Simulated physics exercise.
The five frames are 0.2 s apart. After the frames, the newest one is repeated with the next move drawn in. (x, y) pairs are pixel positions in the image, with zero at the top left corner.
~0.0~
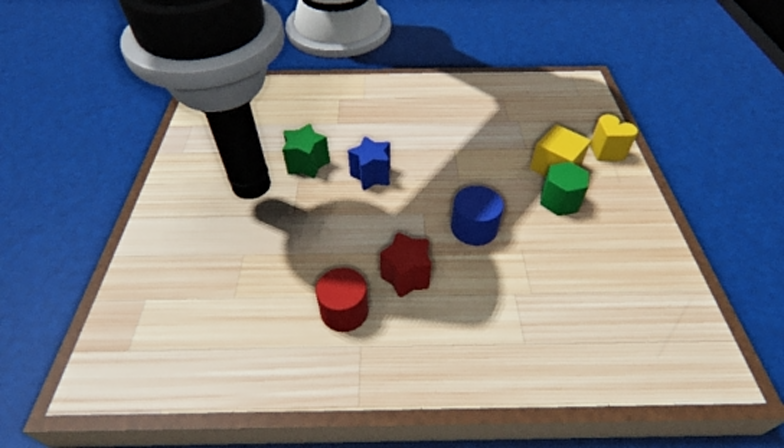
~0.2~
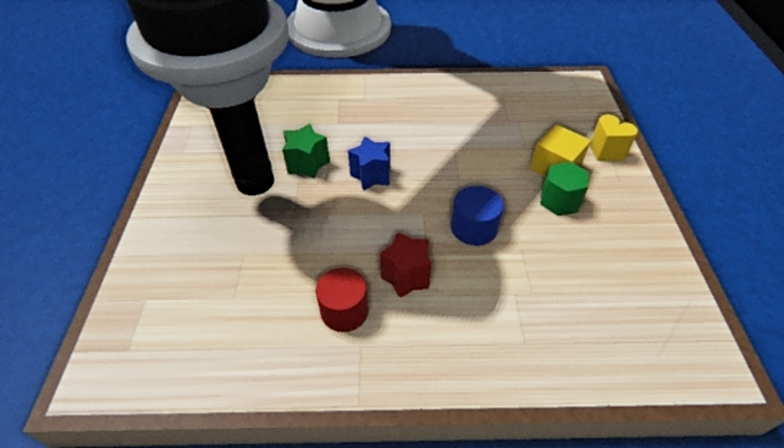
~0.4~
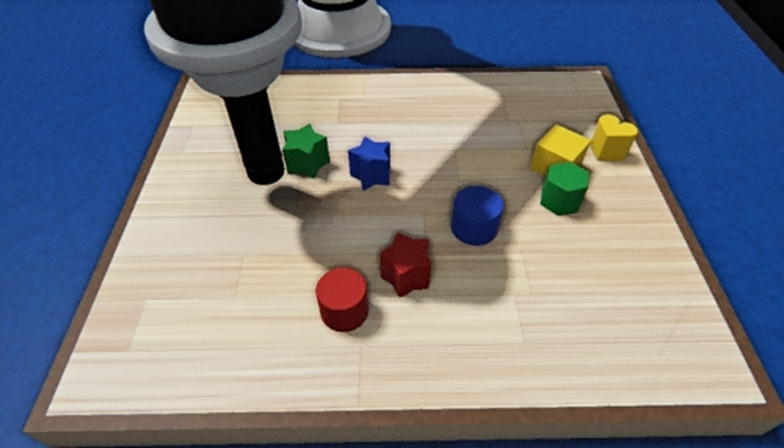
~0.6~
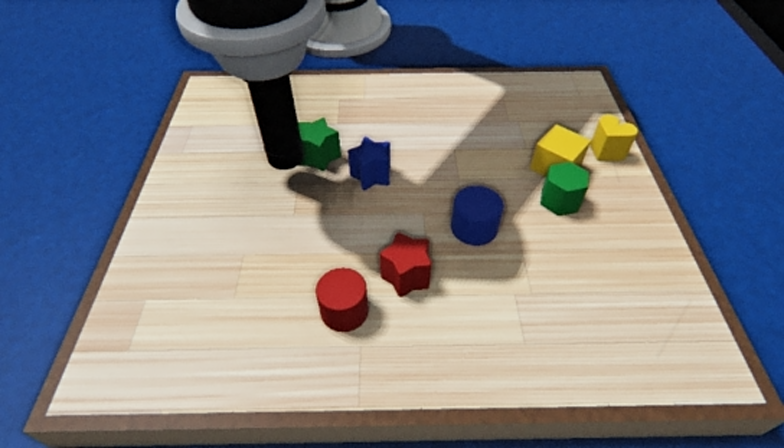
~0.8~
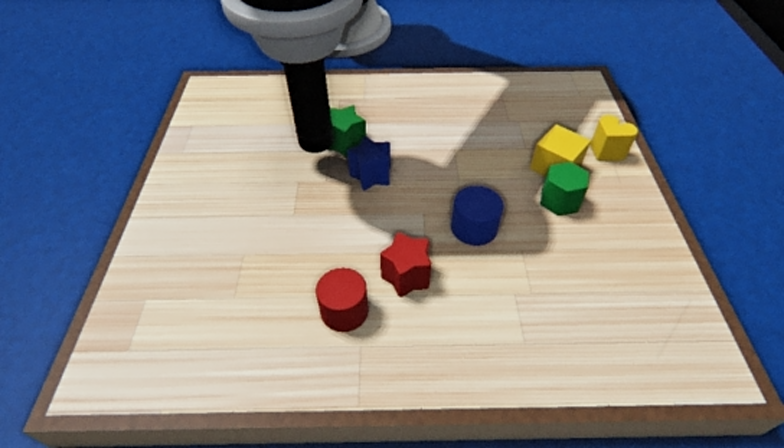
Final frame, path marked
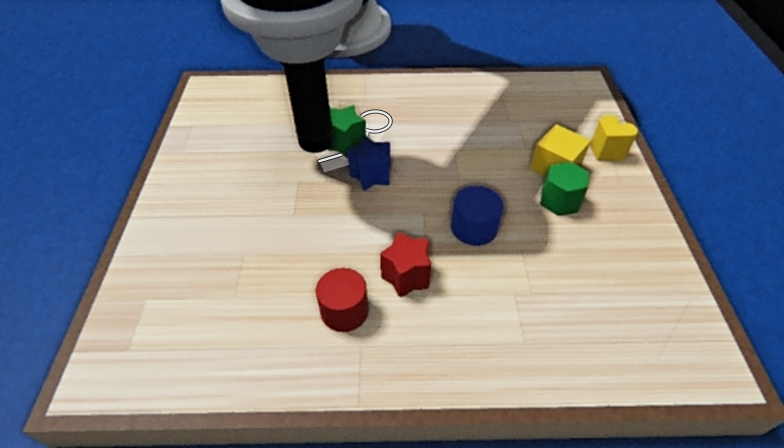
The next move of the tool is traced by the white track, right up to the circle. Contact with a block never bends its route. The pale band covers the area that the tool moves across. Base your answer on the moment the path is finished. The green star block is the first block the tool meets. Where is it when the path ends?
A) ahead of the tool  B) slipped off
My pick is A.
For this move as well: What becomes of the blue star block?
Put simply, it stays right there.
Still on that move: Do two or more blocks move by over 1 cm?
No - that is not the case.
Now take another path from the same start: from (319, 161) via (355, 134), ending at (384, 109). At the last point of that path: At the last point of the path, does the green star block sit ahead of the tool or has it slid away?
Most likely the green star block stays ahead.
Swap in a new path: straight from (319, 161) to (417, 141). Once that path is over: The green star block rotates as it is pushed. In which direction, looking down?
It rotates counterclockwise.
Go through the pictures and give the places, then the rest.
Tool's lower end at (252, 187); green star block at (302, 138); blue star block at (371, 150), in the first picture.
Tool at (256, 183); blocks still, in the second picture.
Tool at (267, 173); blocks still, in the third picture.
Tool at (286, 159); green star block at (314, 131), in the fourth picture.
Tool at (316, 143); green star block at (342, 117); blue star block at (371, 150), in the fifth picture.
Drawn move, from (319, 161) by way of (346, 153) and (364, 138) to (375, 121).
The first path, step by step. Halfway along, tool at (356, 127); green star block at (368, 101).
At the end, tool at (374, 103); green star block at (385, 79); blue star block still.
